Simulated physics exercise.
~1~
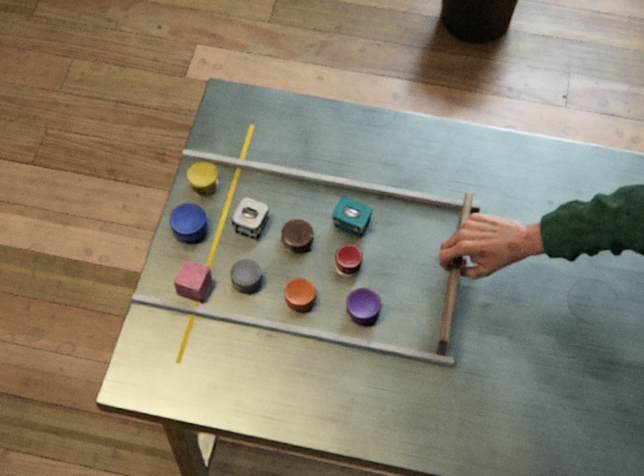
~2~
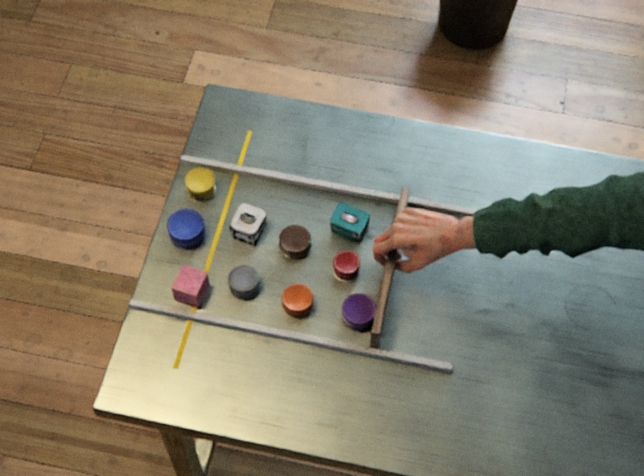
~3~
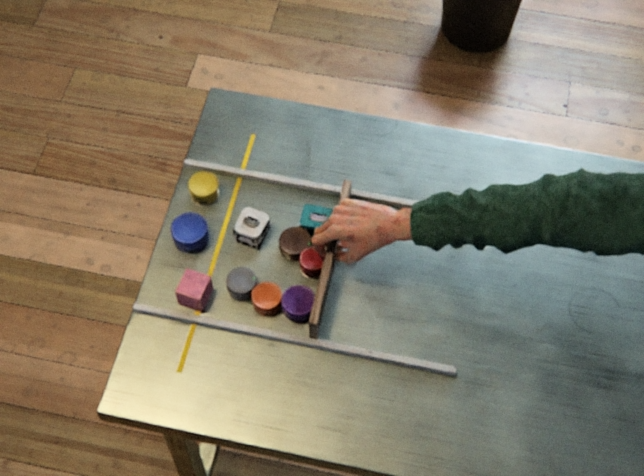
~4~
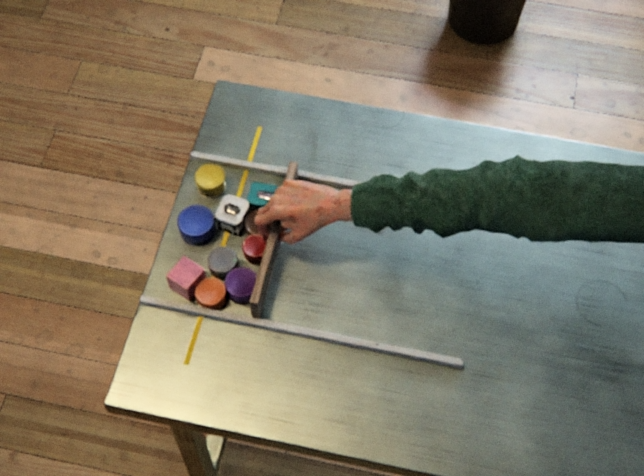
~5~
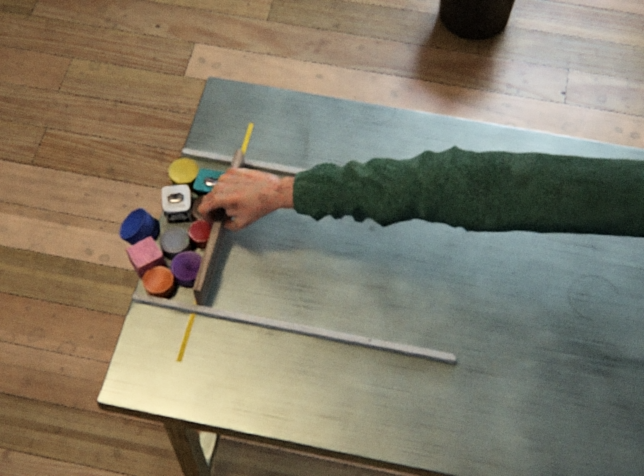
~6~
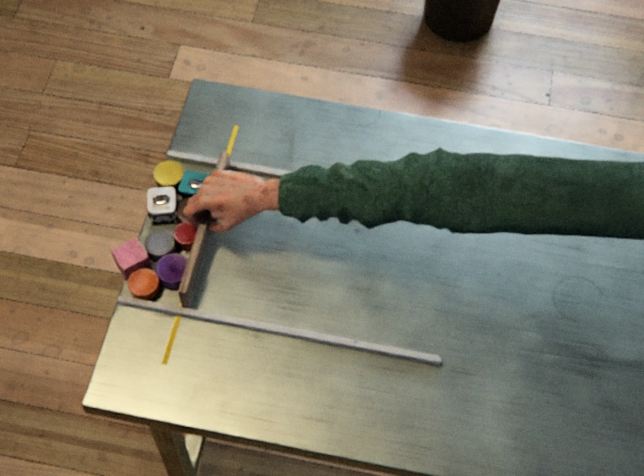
On a grey-green table above a wooden floor, seen from above by a slightly swaying camera, small colourful objects lie between two pale rails, with a yellow tape strip crossing near the left edge. Yellow and blue tubs and a pink block sit farthest left; white, teal, brown, red, grey, orange and purple pieces lie to their right. A green-sleeved hand slides an upright wooden board leftward, gathering the nearest pieces, then packing them against those by the tape. The cluster reaches the table's edge, where the blue tub tips and disappears. The board stops around the tape, the other pieces crowded beside it.
